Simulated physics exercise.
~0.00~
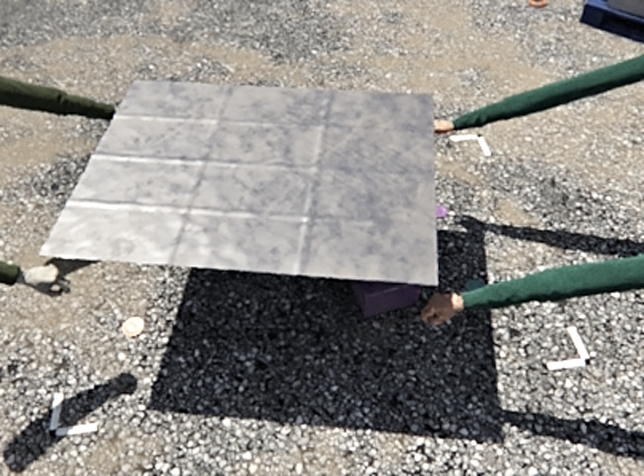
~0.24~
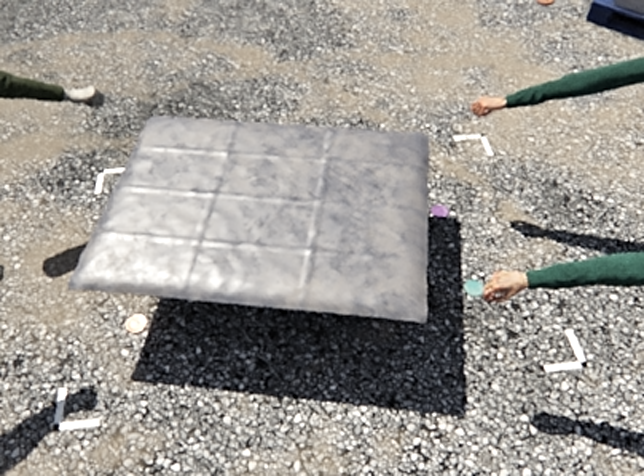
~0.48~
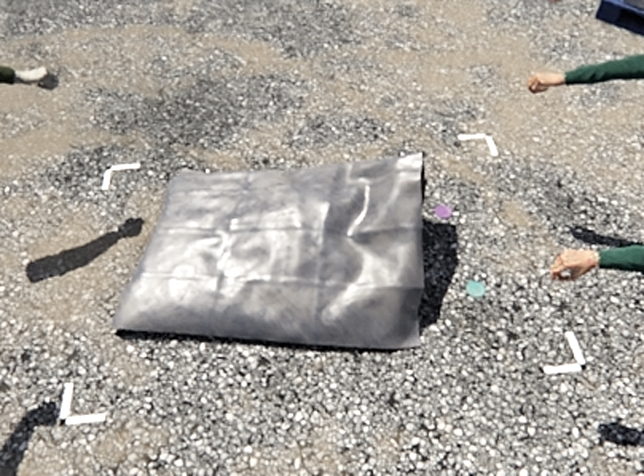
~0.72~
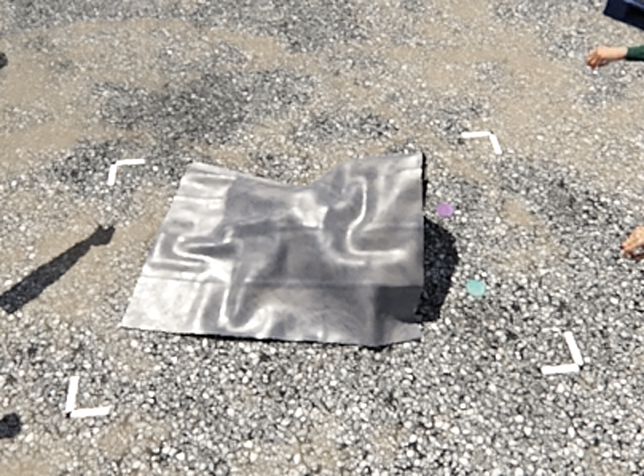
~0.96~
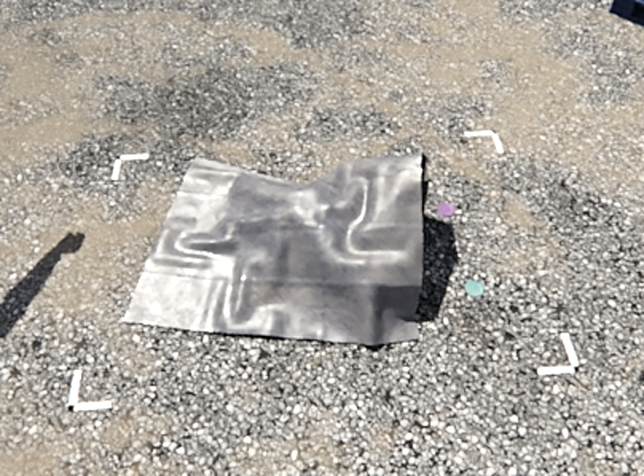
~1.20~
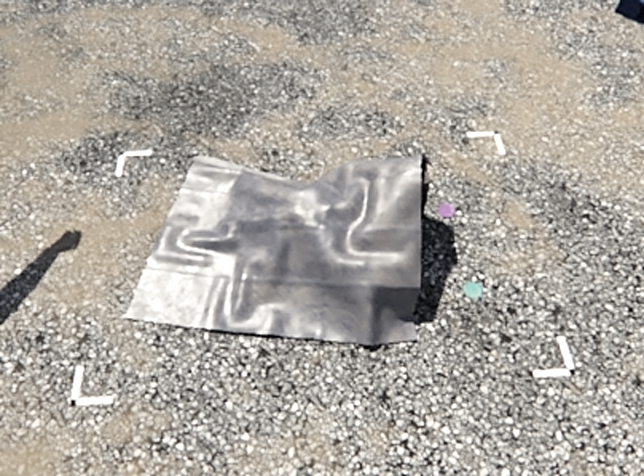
Four hands release a gray tarp, which drops and settles crumpled on the gravel.
